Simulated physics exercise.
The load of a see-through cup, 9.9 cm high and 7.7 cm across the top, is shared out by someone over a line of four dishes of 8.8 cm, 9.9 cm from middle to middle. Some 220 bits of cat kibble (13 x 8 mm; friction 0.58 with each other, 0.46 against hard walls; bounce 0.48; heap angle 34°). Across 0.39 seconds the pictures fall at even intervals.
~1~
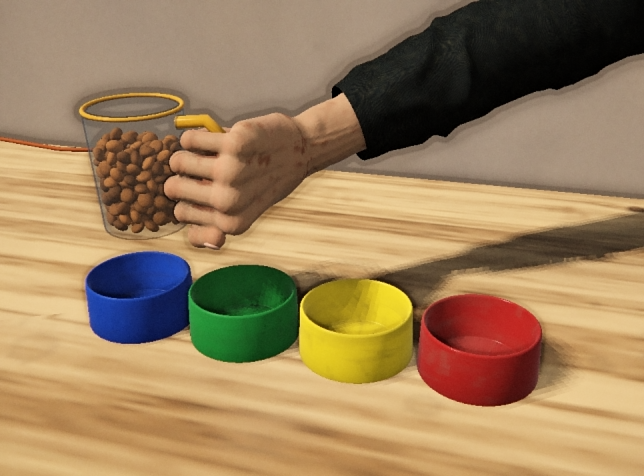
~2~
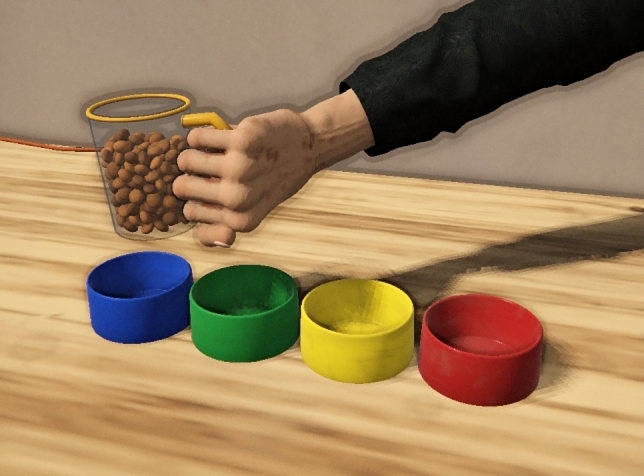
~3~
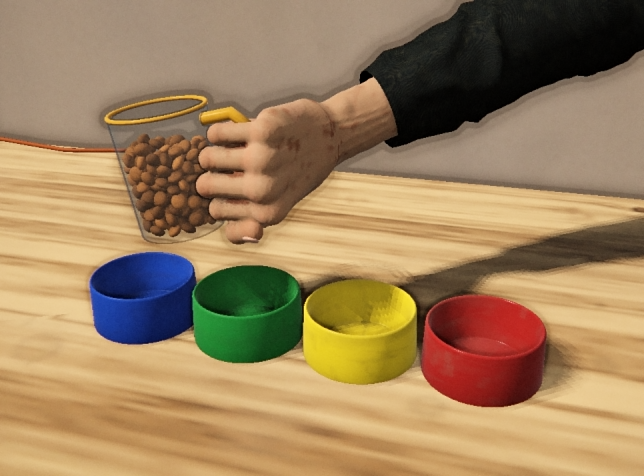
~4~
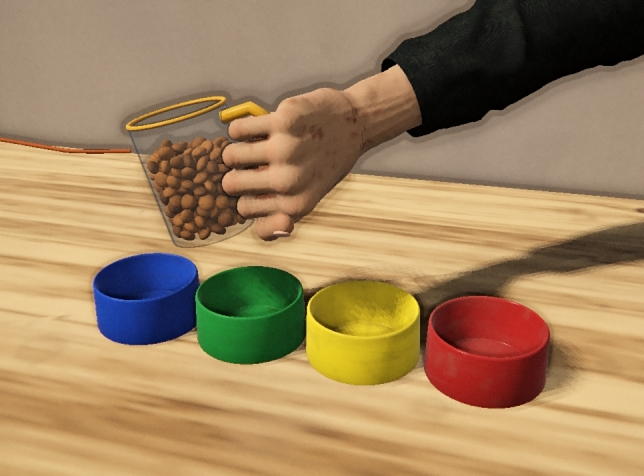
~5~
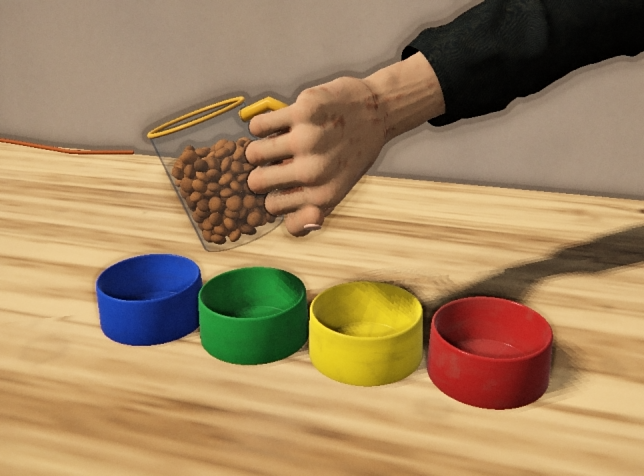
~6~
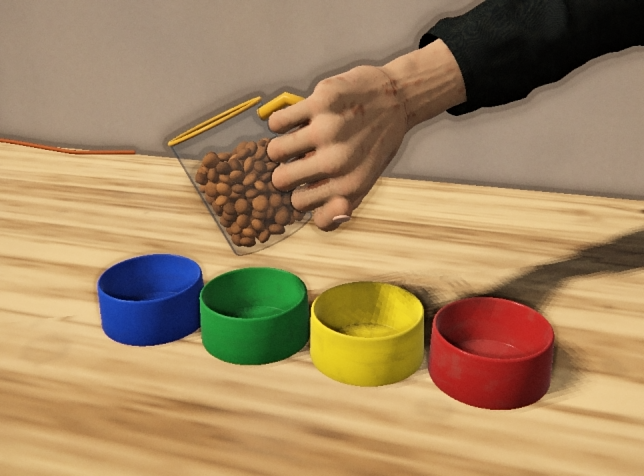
A hand moves a clear cup of brown pieces rightward, gradually tilting it left.
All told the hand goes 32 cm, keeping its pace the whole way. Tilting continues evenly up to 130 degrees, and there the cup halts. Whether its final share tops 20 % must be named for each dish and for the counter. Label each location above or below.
Labels - red: Above, blue: Below, green: Below, yellow: Below, counter: Below.
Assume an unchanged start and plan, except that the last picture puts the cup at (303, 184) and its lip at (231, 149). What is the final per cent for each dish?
Red 90; blue 0; green 0; yellow 0.
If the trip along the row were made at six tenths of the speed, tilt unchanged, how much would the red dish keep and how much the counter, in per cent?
Red: 0; counter: 20.
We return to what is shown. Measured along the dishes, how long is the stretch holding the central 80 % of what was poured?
I'd put it near 7 cm.
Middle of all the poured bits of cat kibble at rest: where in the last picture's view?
In the last view, approximately (479, 344).
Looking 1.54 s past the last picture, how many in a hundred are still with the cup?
Estimate: Around 0 % of the load.
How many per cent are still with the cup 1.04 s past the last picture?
Close to 95 % of the load.
Then, 0.62 s after the last picture, tilt 75 degrees; cup holds 100 %.
Then, 1.04 s after the last picture, tilt 108 degrees; cup holds 95 %.
Then, 1.54 s after the last picture, tilt 130 degrees; cup holds 0 %, red 90 %.
In the end, red 85 %, blue 0 %, green 0 %, yellow 0 %, counter 15 %.
